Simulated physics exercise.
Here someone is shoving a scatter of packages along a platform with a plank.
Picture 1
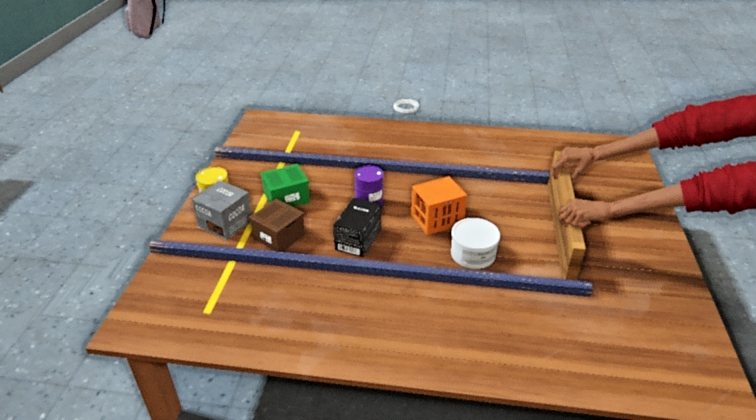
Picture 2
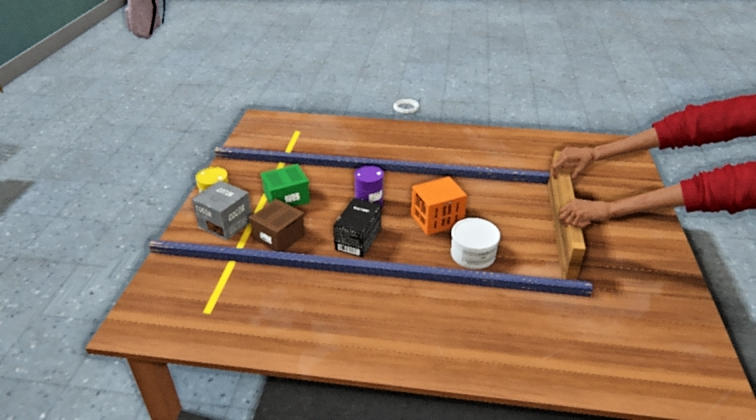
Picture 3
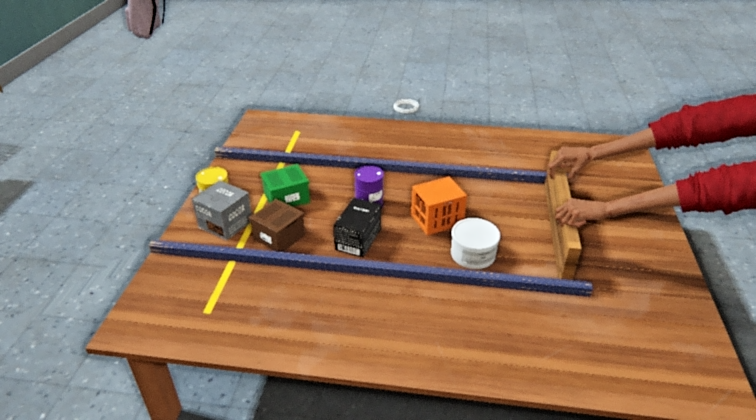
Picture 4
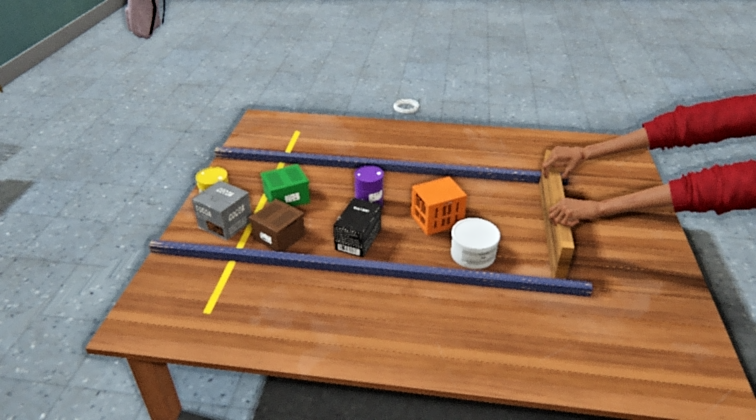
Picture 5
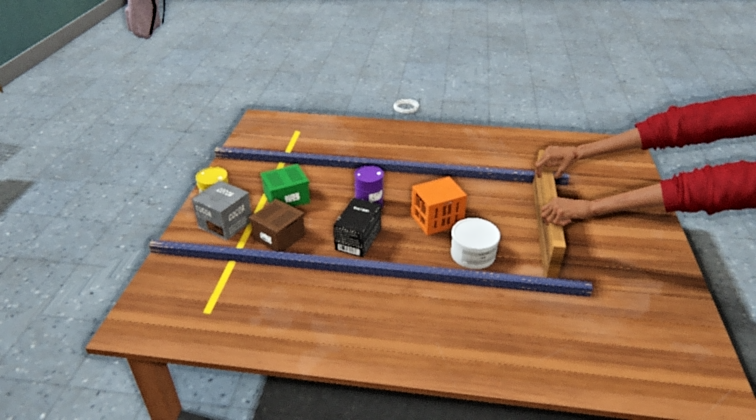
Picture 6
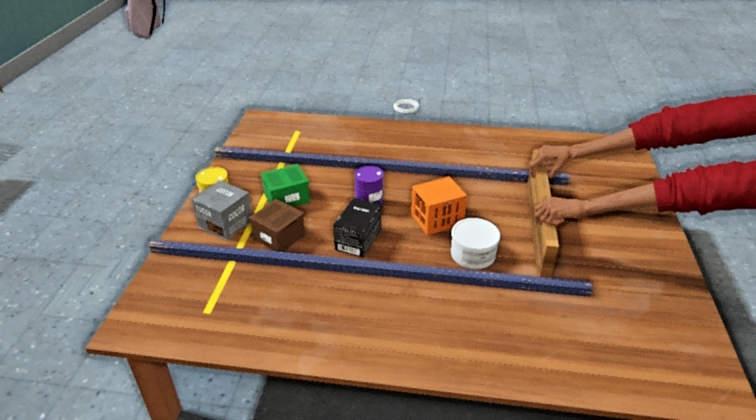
Two hands in red sleeves held a wooden plank upright at the right of a table and slid it slightly left between two blue rails, while the scattered colorful boxes and tubs stayed still.
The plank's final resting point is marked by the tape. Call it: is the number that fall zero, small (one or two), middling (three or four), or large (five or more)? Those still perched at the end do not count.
It is middling.
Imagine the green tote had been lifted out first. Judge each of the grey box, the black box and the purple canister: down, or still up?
Outcome: Grey box ends up off; black box is not lost; purple canister is not lost.
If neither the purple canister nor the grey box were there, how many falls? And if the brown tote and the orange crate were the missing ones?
In the first try 2, in the other 2.
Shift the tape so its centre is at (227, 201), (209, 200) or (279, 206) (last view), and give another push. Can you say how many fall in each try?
Try 1: 6; try 2: 6; try 3: 2.
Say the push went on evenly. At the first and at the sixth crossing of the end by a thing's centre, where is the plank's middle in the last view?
At (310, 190) for the first, at (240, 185) for the sixth.
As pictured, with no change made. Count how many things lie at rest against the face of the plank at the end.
I count 2 of them.
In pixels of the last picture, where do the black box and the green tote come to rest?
You'll find the black box at roughly (193, 210) and the green tote at roughly (191, 190).
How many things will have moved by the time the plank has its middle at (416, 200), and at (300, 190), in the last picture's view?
At the first spot 4, then 8.
Soon after, none off yet; yellow canister at rest near (214, 186); grey box at rest near (223, 210); green tote at rest near (286, 188).
In the end, the number that fall off is three or four; gone, brown tote, grey box and yellow canister.
